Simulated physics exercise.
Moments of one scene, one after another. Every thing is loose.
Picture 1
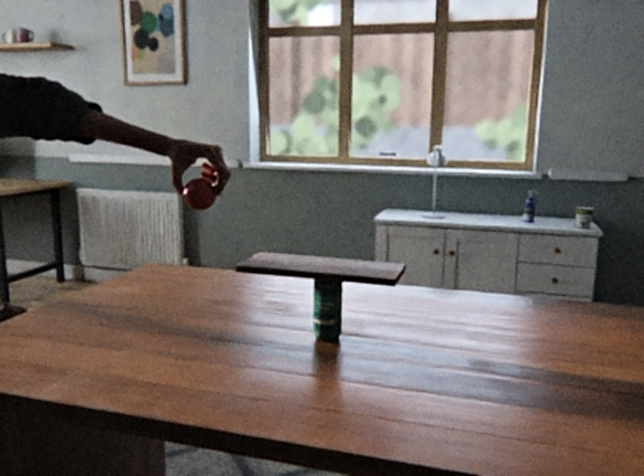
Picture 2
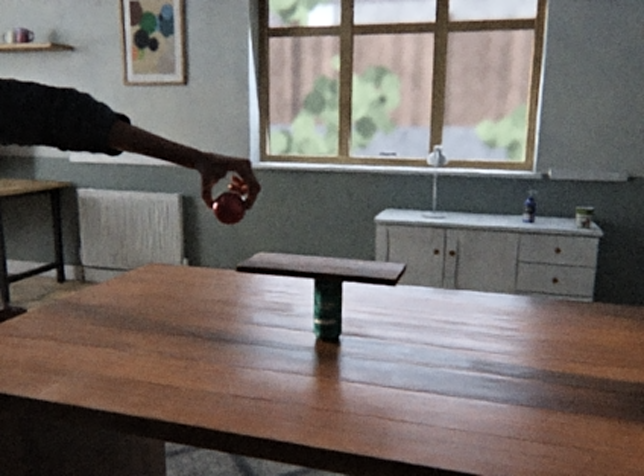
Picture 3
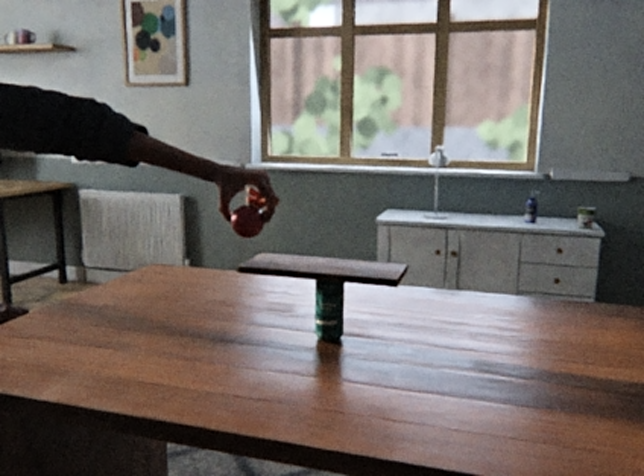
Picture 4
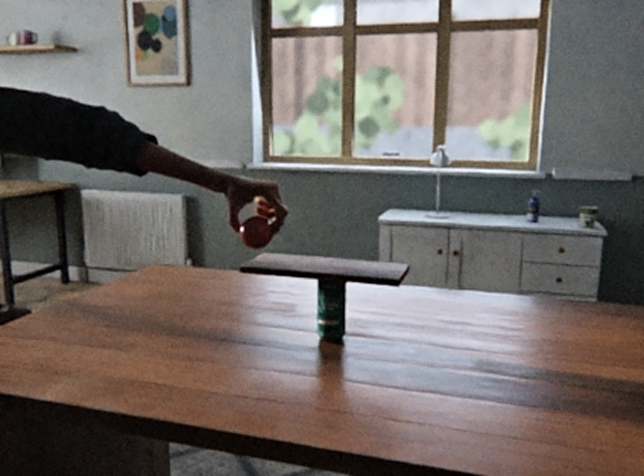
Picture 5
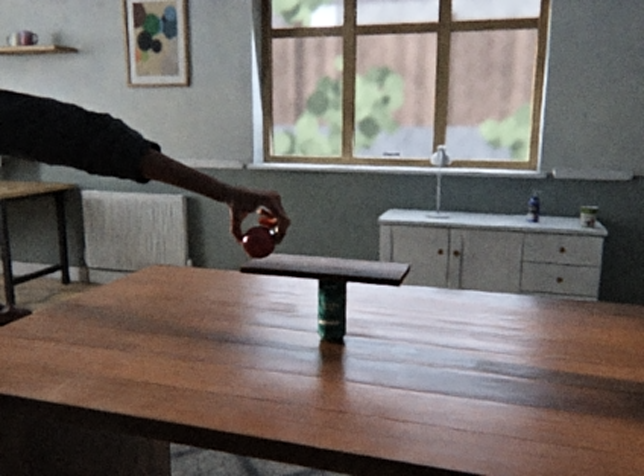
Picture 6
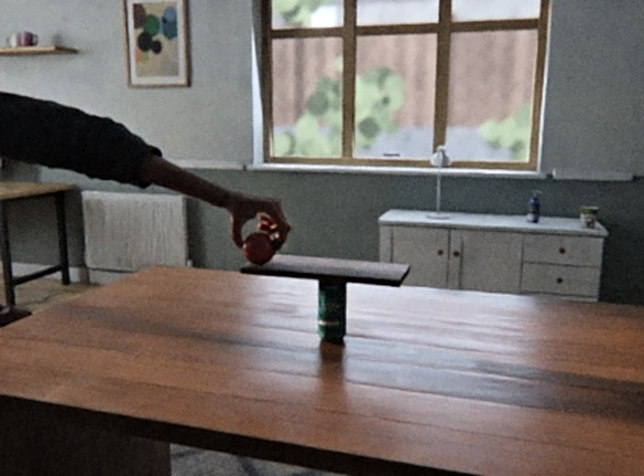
A hand holding a shiny red tomato reached in from the left and moved right and downward, bringing it to the left end of a dark board balanced on a can on a wooden table.
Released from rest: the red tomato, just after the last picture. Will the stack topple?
Yes, it topples.
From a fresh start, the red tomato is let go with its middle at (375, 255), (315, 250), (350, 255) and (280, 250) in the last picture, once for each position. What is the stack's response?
So it stays steady first, stays steady next, stays steady after that, and tips over last.
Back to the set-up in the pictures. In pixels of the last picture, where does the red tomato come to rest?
End spot: Near (250, 321).
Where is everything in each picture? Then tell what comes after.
The first picture shows on its way; red tomato (200, 194); turquoise can (328, 305).
The second picture shows on its way; red tomato (230, 208); turquoise can (328, 305).
The third picture shows on its way; red tomato (248, 221); turquoise can (330, 306).
The fourth picture shows on its way; red tomato (257, 232); turquoise can (332, 306).
The fifth picture shows on its way; red tomato (259, 242); turquoise can (332, 306).
The sixth picture shows in place under the hand; red tomato (259, 248); turquoise can (332, 307).
Then, 0.30 s later than the last frame, red tomato now fallen; brown board tilted by 26°.
Then, 0.40 s later than the last frame, brown board tilted by 53°.
Then, 0.50 s later than the last frame, brown board tilted by 65°.
Then, 1.00 s later than the last frame, brown board tilted by 56°.
When it is over, fallen, red tomato; lying over in the stack, brown board; turquoise can as before. End places, in pixels of the last picture, red tomato near (250, 321). The stack comes apart.
